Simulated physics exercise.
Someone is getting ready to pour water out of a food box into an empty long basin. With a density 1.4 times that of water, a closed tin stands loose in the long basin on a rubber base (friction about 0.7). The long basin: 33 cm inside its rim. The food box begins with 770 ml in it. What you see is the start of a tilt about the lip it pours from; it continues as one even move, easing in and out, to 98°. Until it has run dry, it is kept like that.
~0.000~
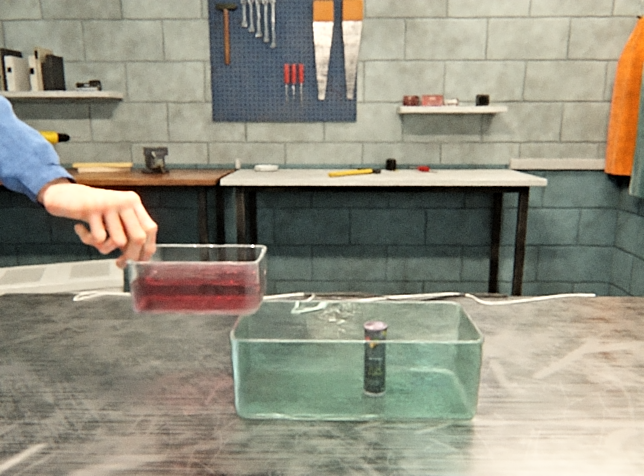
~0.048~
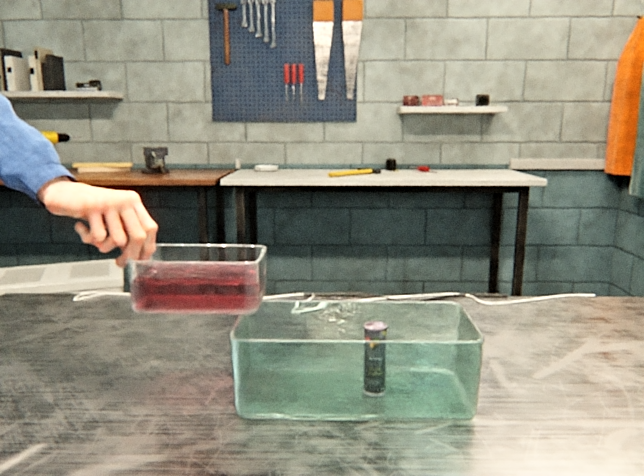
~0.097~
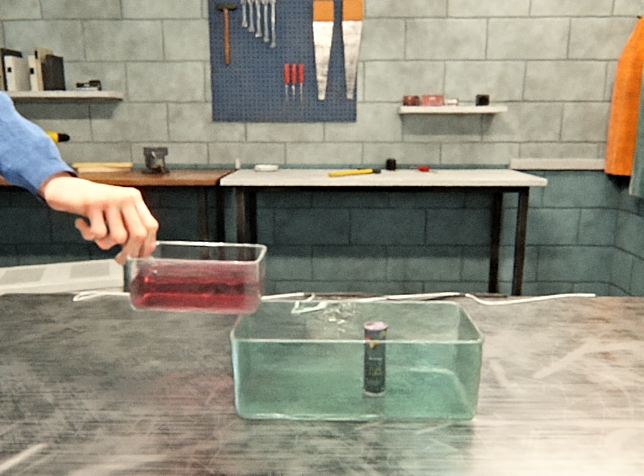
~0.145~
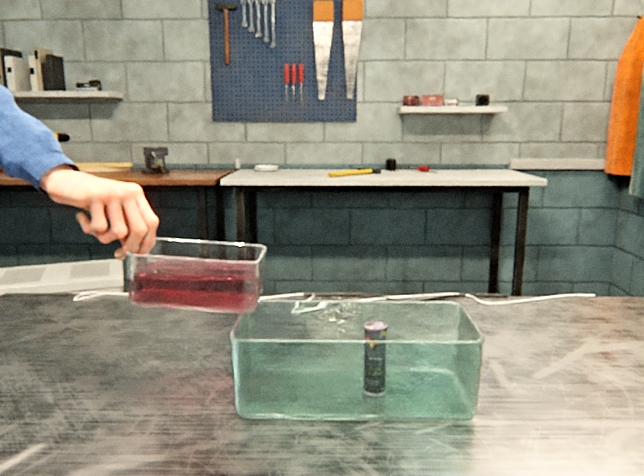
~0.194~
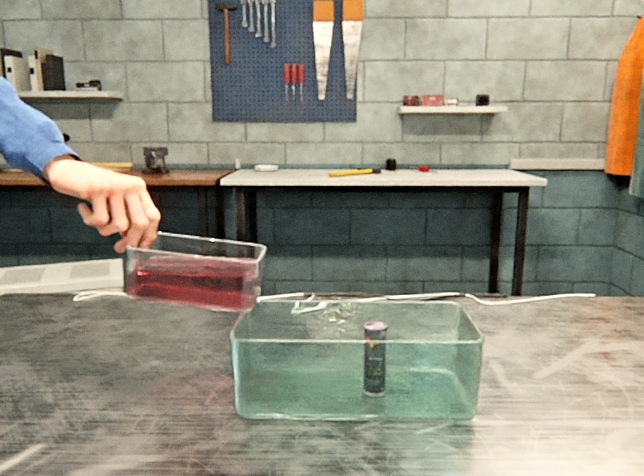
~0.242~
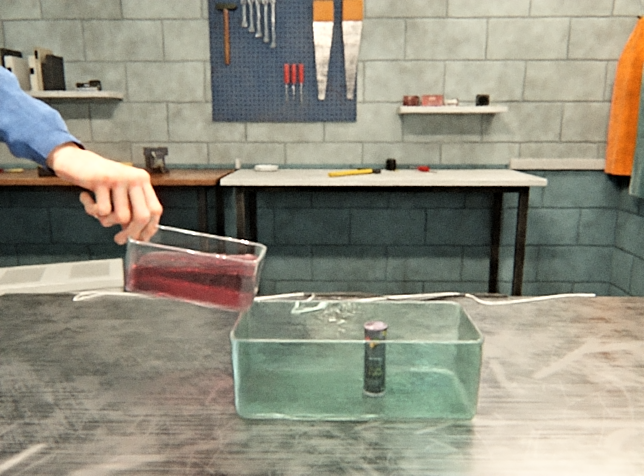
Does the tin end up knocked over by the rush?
No, I expect it will stay vertical.
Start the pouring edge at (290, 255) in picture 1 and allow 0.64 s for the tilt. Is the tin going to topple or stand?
Then the tin comes down.
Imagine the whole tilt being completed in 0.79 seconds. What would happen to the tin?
In that case the tin stays vertical.
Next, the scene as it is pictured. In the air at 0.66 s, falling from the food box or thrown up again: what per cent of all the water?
Near 32 per cent of it all.
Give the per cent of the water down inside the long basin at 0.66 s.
Near 7 in a hundred.
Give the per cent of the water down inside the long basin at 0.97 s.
76 per cent, give or take a little.
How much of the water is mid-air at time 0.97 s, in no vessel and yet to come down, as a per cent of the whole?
It comes to some 10 percent of the total.
After 0.66 s the tilt is 61° and 60 per cent is still to pour; the tin stands where it began.
After 0.97 s the tilt is 92° and 14 per cent is still to pour; the tin stands where it began.
After 1.30 s the tilt is 98° and 2 per cent is still to pour; the tin stands where it began.
After 1.65 s the tilt is 98° and 0 per cent is still to pour; the tin stands where it began.
In the end the tin stands where it began.
